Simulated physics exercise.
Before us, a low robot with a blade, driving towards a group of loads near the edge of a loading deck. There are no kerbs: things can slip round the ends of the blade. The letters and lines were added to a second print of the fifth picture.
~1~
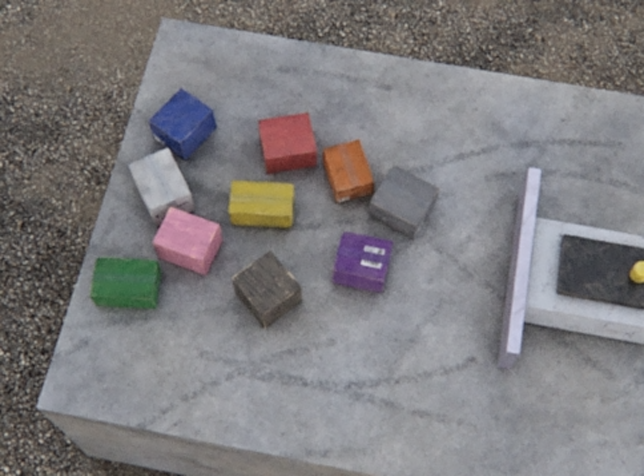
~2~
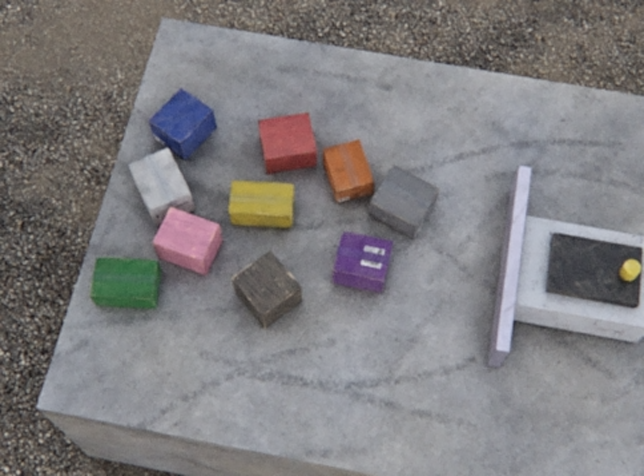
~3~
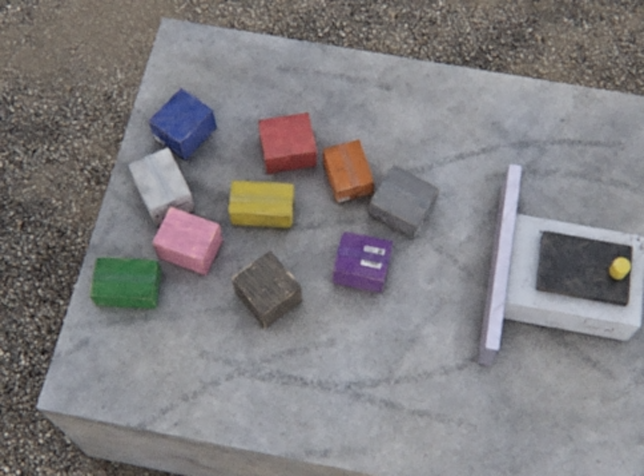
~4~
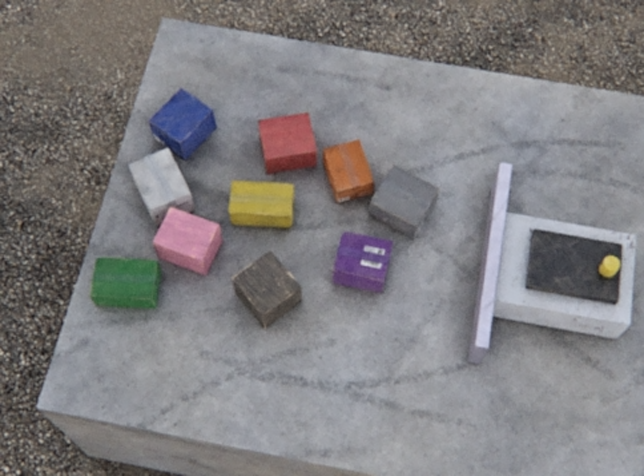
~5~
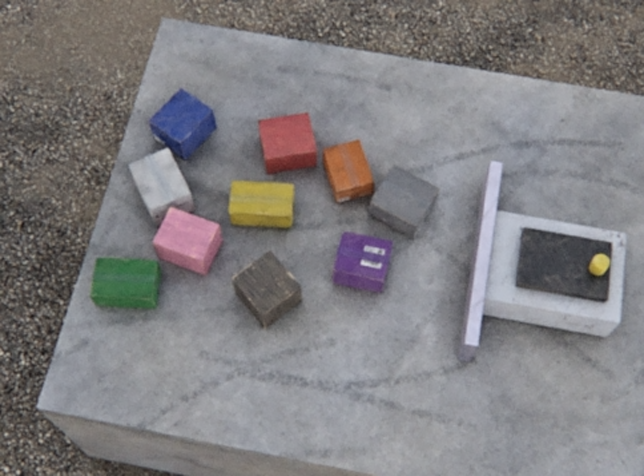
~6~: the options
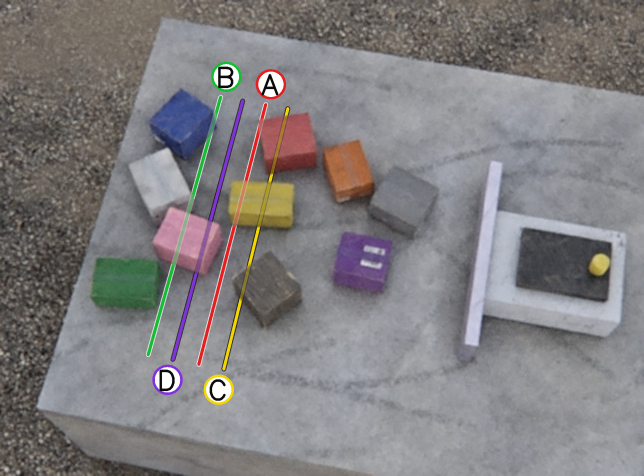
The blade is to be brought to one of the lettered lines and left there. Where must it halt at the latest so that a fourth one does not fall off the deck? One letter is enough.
The farthest such stop is B.
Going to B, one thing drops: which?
It is the white parcel.
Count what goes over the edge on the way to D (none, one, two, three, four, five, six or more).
One.
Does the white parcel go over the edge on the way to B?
Yes.
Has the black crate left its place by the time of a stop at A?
By then, yes.
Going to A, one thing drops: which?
The white parcel.
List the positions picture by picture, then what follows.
In the first picture, orange box (348, 172); purple box (362, 262); black crate (268, 290).
In the second picture, robot (588, 268); white parcel (163, 188).
In the third picture, robot (577, 266); green box (126, 283).
In the fourth picture, robot (567, 264); grey box (404, 202).
In the fifth picture, robot (558, 262); red crate (288, 143); orange box (348, 172); purple box (362, 262).
On the marked copy, A at (234, 227); B at (187, 218); C at (258, 231); D at (210, 222).
Taking B. A third of the way, robot (447, 243); red crate (277, 135); orange box (320, 159).
Two thirds of the way, robot (340, 224); white parcel (136, 179); yellow parcel (188, 192).
When it is over, robot (256, 209); white parcel over the edge; yellow parcel (111, 175); one fallen.
As for the rest, A is within the limit but short; C is within the limit but short; D is within the limit but short.
